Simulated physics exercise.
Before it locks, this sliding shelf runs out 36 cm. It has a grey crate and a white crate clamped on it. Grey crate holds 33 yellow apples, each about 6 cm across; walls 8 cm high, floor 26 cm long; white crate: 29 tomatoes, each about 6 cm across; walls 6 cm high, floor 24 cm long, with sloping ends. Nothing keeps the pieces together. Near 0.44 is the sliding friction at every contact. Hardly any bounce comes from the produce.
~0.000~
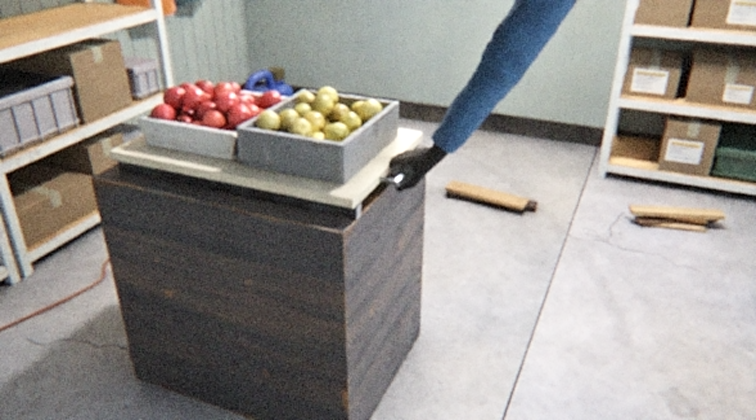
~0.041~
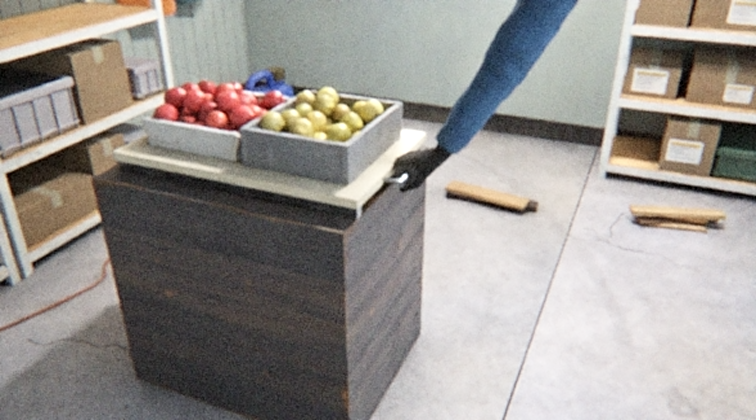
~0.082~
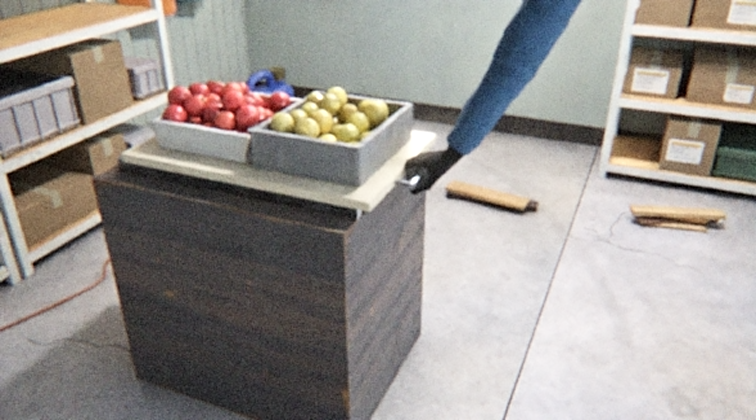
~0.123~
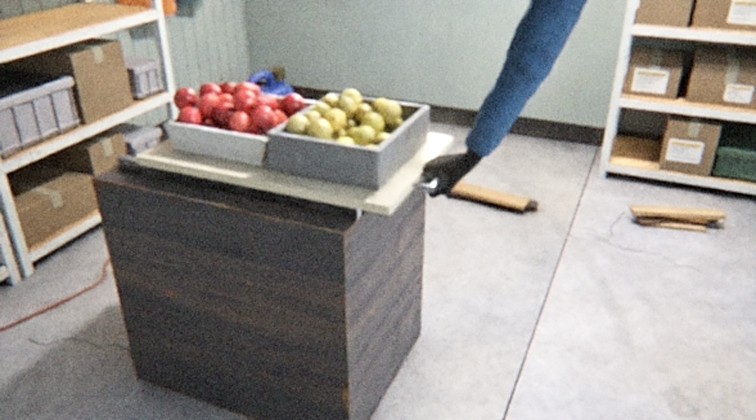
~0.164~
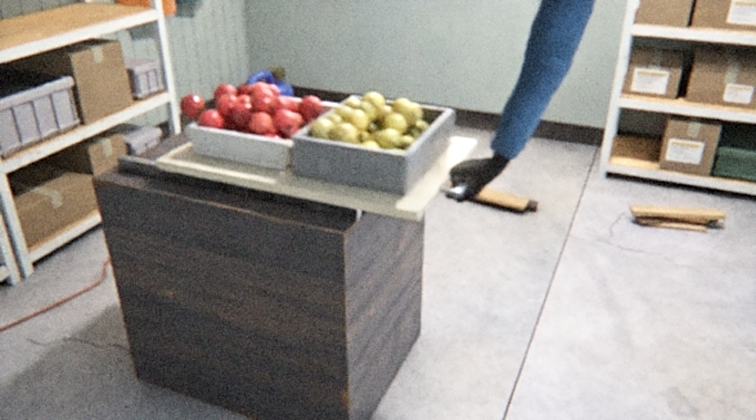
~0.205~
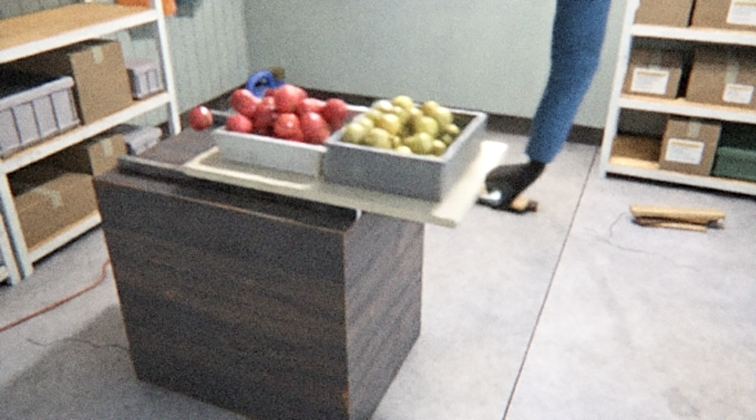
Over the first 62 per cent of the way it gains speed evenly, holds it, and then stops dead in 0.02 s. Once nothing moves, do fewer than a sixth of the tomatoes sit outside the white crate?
No, more than a sixth are out.
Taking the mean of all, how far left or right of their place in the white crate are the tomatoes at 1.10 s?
Rightwards, roughly 12 cm.
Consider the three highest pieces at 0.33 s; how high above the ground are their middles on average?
Close to 88 cm up.
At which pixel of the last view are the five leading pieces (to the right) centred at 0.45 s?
About (507, 130).
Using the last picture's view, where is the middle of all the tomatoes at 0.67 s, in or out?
They're centred near (360, 141).
After 0.25 s, the shelf hits its stop.
After 0.33 s, the grey crate has all 33 and the white crate is down by 2 of 29.
After 0.45 s, the grey crate is down by 1 of 33 and the white crate is down by 8 of 29.
After 0.67 s, the grey crate is down by 3 of 33 and the white crate is down by 10 of 29.
Final count (at 1.10 s), the grey crate is down by 3 of 33 and the white crate is down by 10 of 29. Asked share, 10 of 29, 34 per cent.
